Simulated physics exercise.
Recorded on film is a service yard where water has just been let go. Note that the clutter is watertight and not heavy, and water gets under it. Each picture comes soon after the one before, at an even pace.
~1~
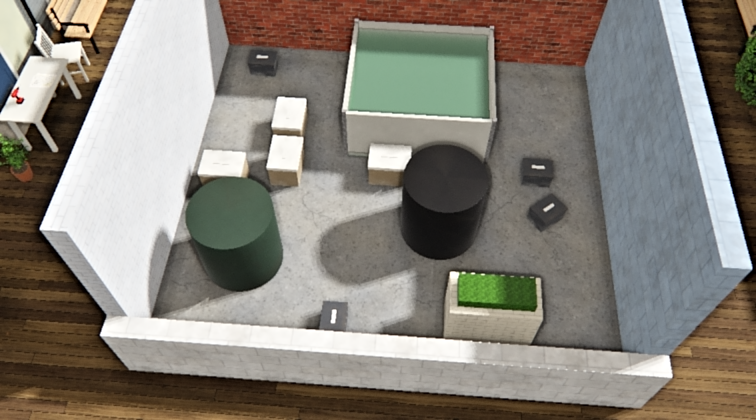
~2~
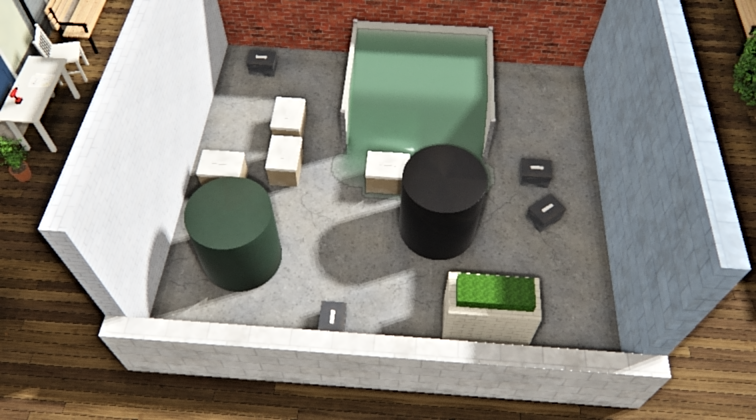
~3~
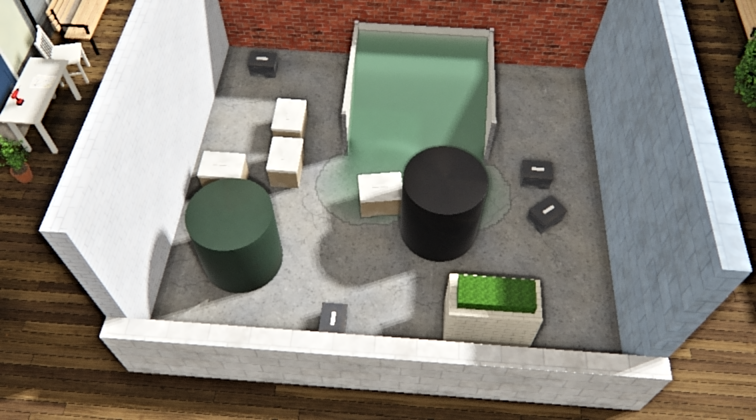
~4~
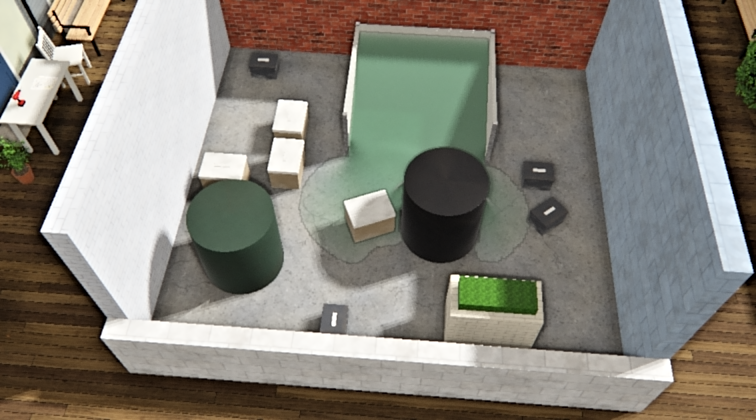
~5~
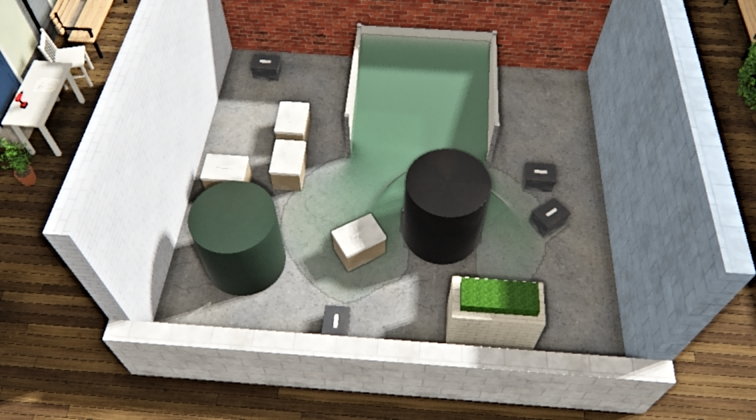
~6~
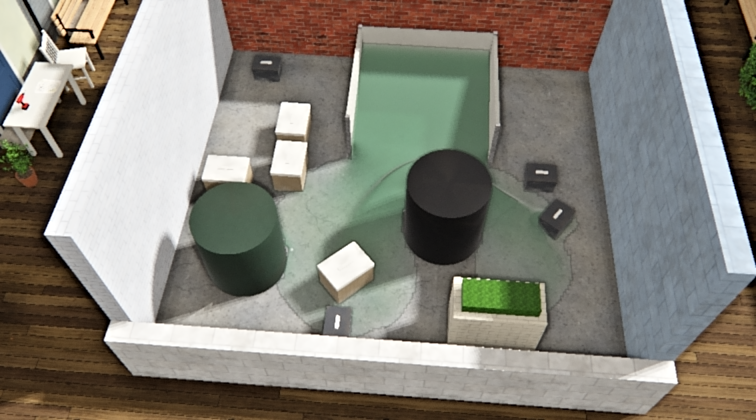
Greenish water spread out from a big walled tank at the back of the yard, around a black cylinder, pushing a pale box forward and to the left before nudging a small dark box at right.
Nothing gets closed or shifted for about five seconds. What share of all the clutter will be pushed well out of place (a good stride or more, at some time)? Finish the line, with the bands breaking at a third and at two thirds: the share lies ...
The share lies at two thirds or above.
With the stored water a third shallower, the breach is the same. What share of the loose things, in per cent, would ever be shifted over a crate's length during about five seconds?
Roughly 60 %.
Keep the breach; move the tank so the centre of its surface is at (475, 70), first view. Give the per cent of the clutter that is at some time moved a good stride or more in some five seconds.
I'd put it at around 100 per cent.
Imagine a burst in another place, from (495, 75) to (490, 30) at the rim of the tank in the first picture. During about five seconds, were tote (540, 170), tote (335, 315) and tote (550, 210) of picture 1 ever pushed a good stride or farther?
As listed: Pushed that far, shifted that much, swept aside.
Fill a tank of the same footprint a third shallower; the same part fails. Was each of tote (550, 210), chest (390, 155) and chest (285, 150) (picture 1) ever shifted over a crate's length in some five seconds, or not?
Well, in sequence: Carried that far, carried that far, not carried that far.
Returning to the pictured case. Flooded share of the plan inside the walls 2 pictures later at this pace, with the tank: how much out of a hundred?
Estimate: 50 %.
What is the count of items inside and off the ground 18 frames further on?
I make it 3 of them.
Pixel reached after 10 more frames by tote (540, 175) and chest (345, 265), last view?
I'd guess close to (571, 142) and close to (225, 296).
A moment on, 2 of 8 are well off their spots; 1 afloat.
Next, 3 of 8 are well off their spots; 2 afloat.
Later, 6 of 8 are well off their spots; 3 afloat.
In the end, 8 of 8 are well off their spots, and 8 have been at some point; 7 afloat.
